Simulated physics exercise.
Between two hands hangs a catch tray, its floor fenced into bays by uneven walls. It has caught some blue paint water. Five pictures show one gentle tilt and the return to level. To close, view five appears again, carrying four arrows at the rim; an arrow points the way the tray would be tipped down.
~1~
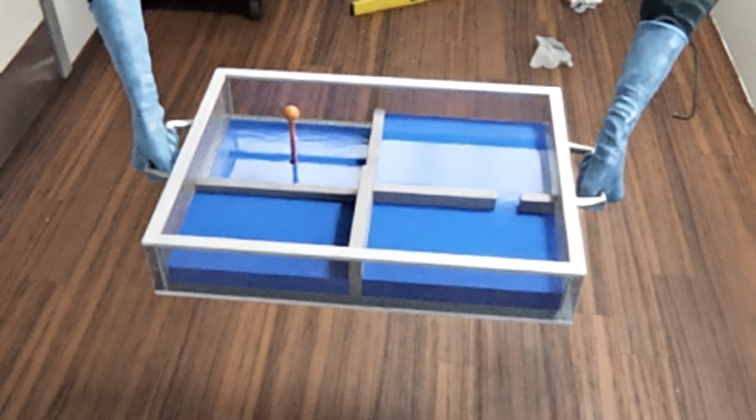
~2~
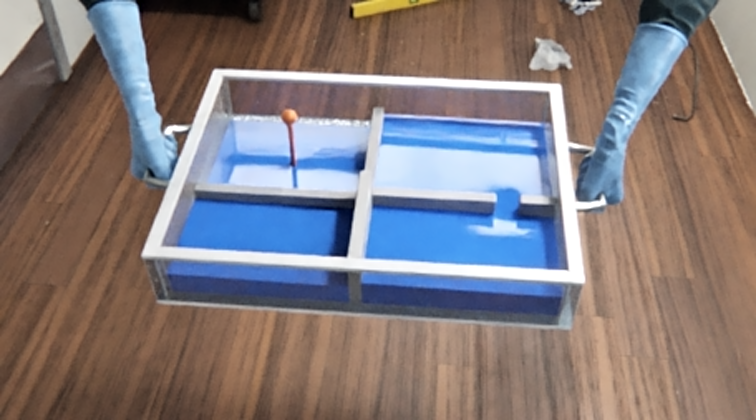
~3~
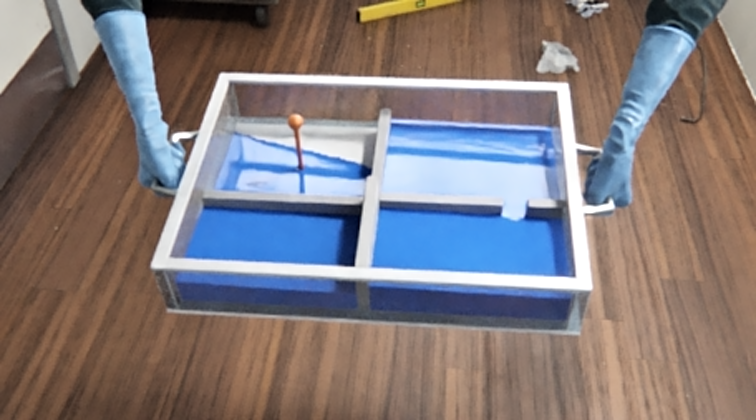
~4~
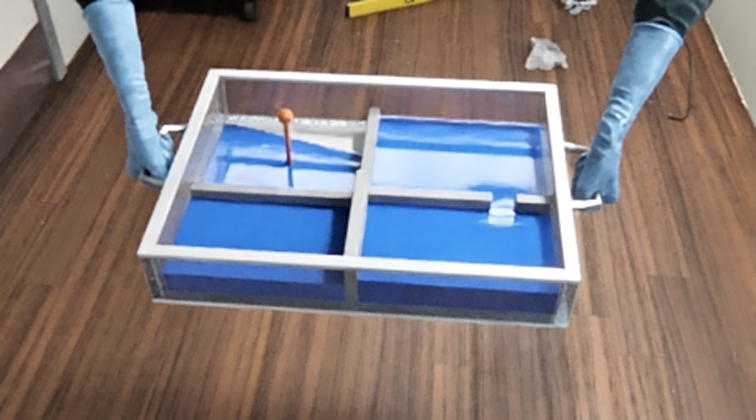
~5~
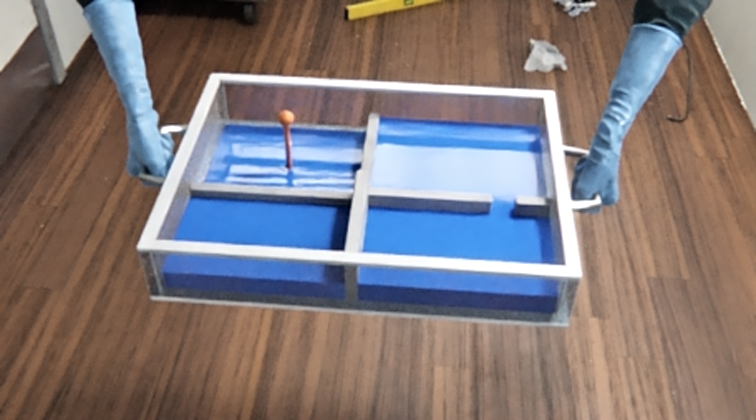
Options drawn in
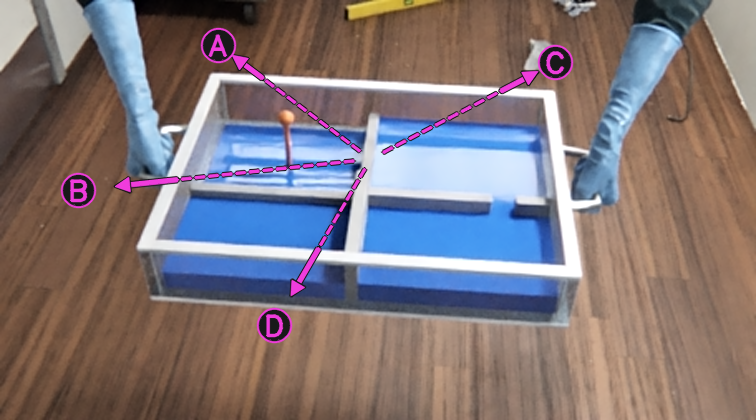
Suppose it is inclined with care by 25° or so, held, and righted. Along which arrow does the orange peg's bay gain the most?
A works best here.
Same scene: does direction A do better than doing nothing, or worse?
It is better.
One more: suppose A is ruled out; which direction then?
That is direction B.
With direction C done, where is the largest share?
It is the back right one.
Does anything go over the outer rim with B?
Yes.
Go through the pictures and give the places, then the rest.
The tray is level; deepest in the back right bay, at (461, 158), shallowest in the back left; orange peg at (291, 114).
Tipped about 3° down to the front; no wall is crossed.
Tipped about 5° down to the front; no wall is crossed; orange peg at (295, 122).
Tipped about 3° down to the front; no wall is crossed.
The tray is level; deepest in the back right bay, at (456, 161), shallowest in the back left; orange peg at (286, 119).
On the marked copy, A ends at (236, 58); B ends at (120, 185); C ends at (533, 74); D ends at (293, 291).
With A, about 32 % of the liquid ends in the peg's bay; about 51 % goes over the rim.
With B, about 23 % of the liquid ends in the peg's bay; about 22 % goes over the rim.
With C, about 5 % of the liquid ends in the peg's bay; about 57 % goes over the rim.
With D, about 7 % of the liquid ends in the peg's bay; about 19 % goes over the rim.
